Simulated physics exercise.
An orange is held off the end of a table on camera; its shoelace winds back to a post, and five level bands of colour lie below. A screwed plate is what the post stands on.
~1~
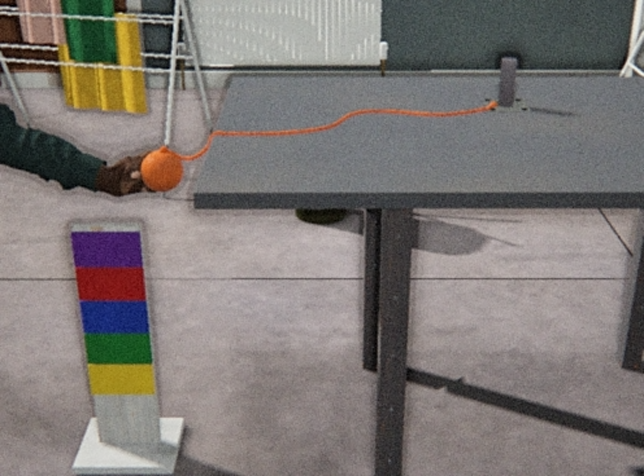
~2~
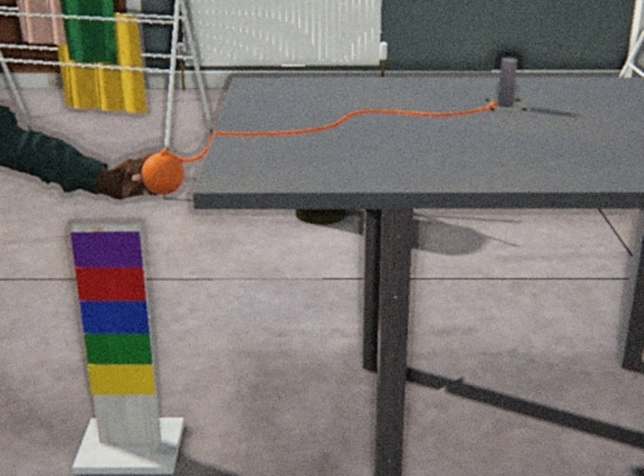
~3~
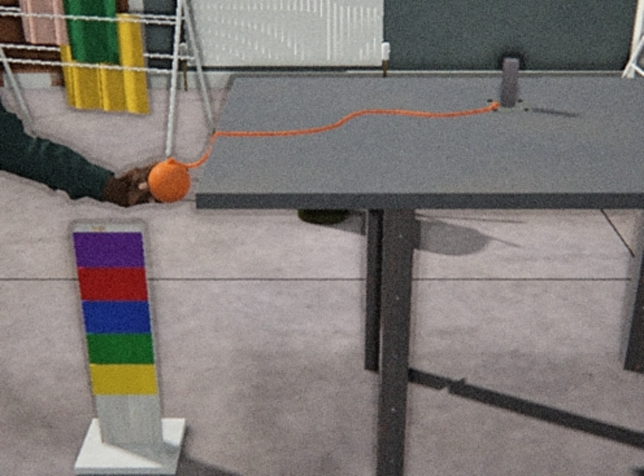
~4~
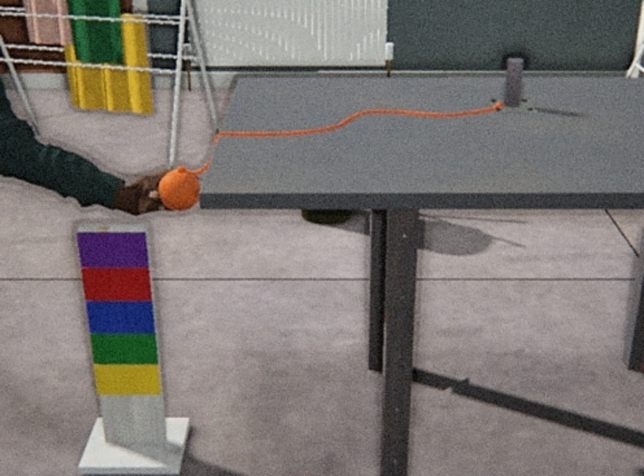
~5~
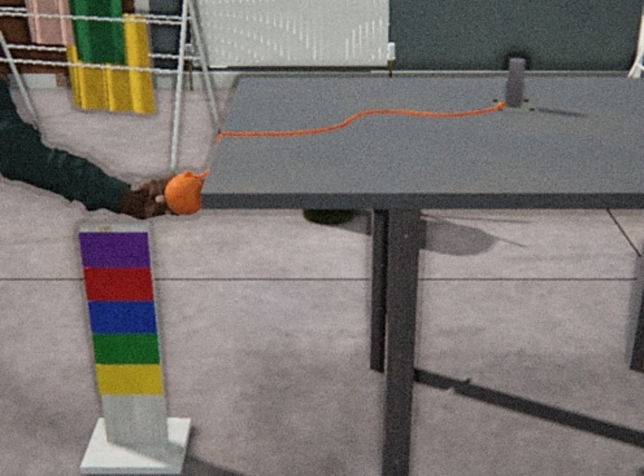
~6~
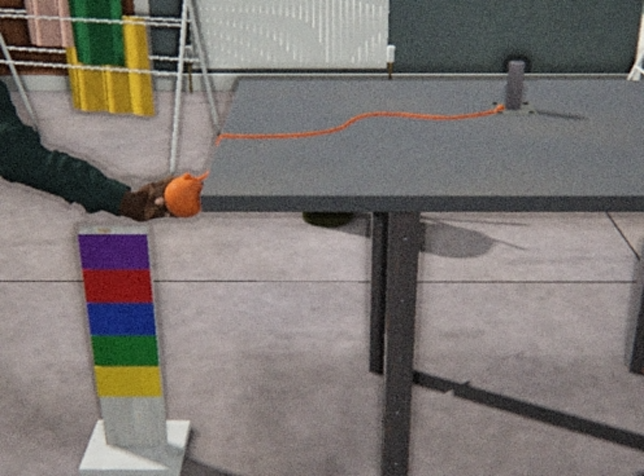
At a grey table, a hand holds an orange ball-like object beside the left edge, its orange cord winding across the top to a small post; the hand moves it slightly right and down above a colour-banded stand.
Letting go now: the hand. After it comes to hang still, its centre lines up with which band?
It lines up with purple.
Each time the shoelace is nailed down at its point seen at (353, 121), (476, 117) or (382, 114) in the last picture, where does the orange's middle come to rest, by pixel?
Try one gives (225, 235), try two (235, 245), and try three (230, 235).
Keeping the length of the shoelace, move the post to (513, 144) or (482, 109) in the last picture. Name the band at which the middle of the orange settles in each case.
In turn, red and then red.
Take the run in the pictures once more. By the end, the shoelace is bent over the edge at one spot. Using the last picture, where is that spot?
Position: Approx. (257, 137).
A little later, orange near (255, 242); level with purple.
Next, orange near (241, 244); level with purple.
When it is over, orange near (235, 247); level with purple. Its centre hangs level with the purple band.
